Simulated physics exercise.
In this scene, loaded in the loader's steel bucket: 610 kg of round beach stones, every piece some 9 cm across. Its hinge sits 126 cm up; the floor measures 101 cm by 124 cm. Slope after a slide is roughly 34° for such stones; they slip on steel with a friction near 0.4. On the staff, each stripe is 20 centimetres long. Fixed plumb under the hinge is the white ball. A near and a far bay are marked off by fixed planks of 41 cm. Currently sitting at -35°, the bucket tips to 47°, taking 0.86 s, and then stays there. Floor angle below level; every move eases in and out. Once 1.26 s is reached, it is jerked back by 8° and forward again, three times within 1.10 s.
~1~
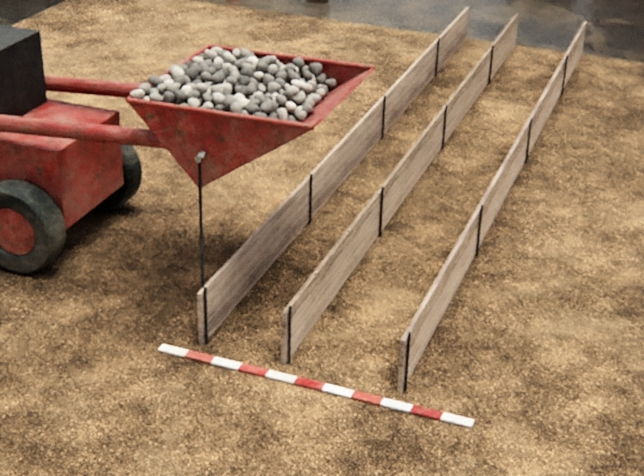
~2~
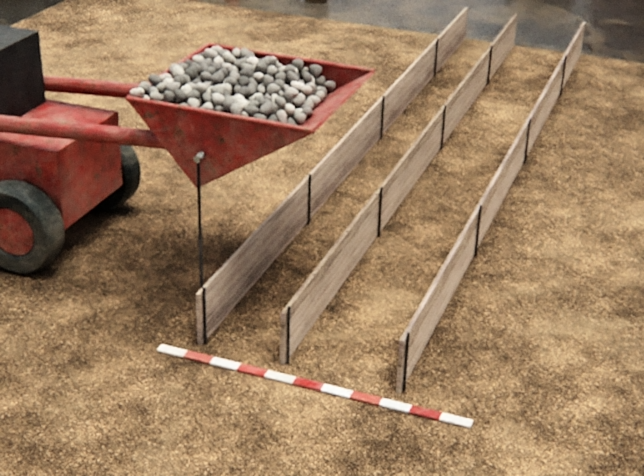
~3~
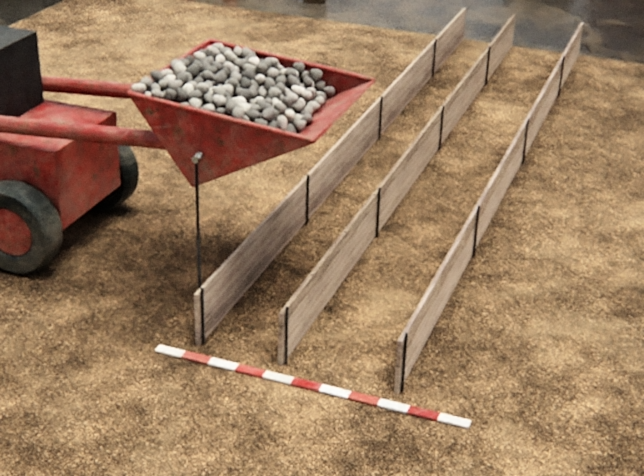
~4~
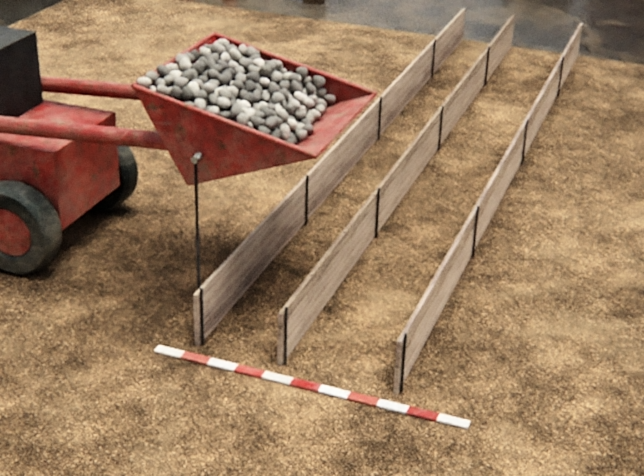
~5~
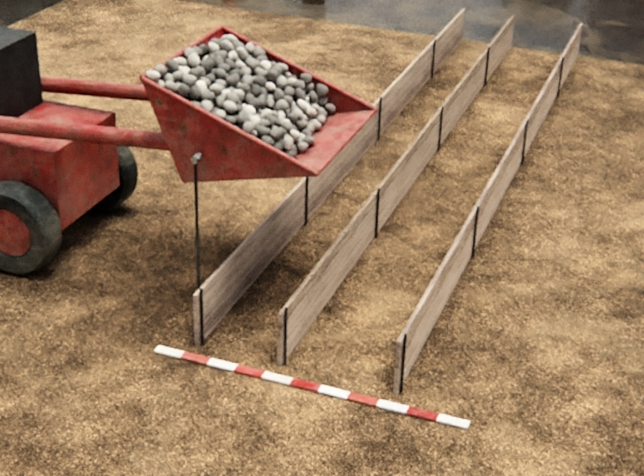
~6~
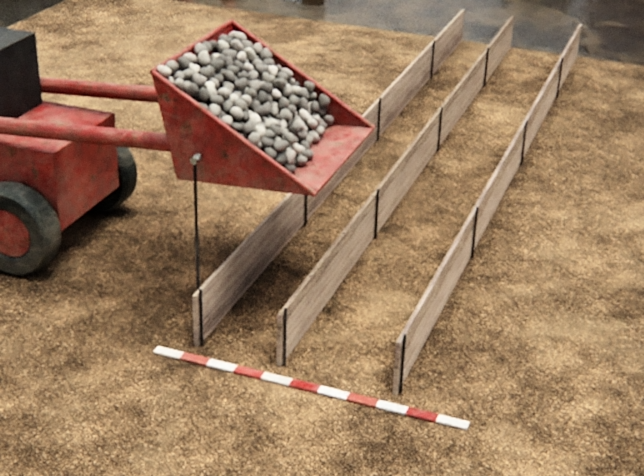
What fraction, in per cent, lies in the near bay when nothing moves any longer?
The fraction is about 60 per cent.
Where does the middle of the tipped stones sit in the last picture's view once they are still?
Around (320, 286).
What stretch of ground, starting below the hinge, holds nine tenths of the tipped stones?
Roughly 140 cm out along the ground.
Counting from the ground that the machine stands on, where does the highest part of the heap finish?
Roughly 40 cm above ground level.
A little later the floor is at 34°; 100 % in the bucket; the foremost stones are at (302, 220).
Then the floor is at 47°; 52 % in the bucket, 37 % in the near bay, 11 % in the far bay; the foremost stones are at (369, 273).
Later still the floor is at 47°; 0 % in the bucket, 57 % in the near bay, 43 % in the far bay; the foremost stones are at (429, 307).
In the end the floor is at 47°; 0 % in the bucket, 57 % in the near bay, 43 % in the far bay; the foremost stones are at (429, 307).
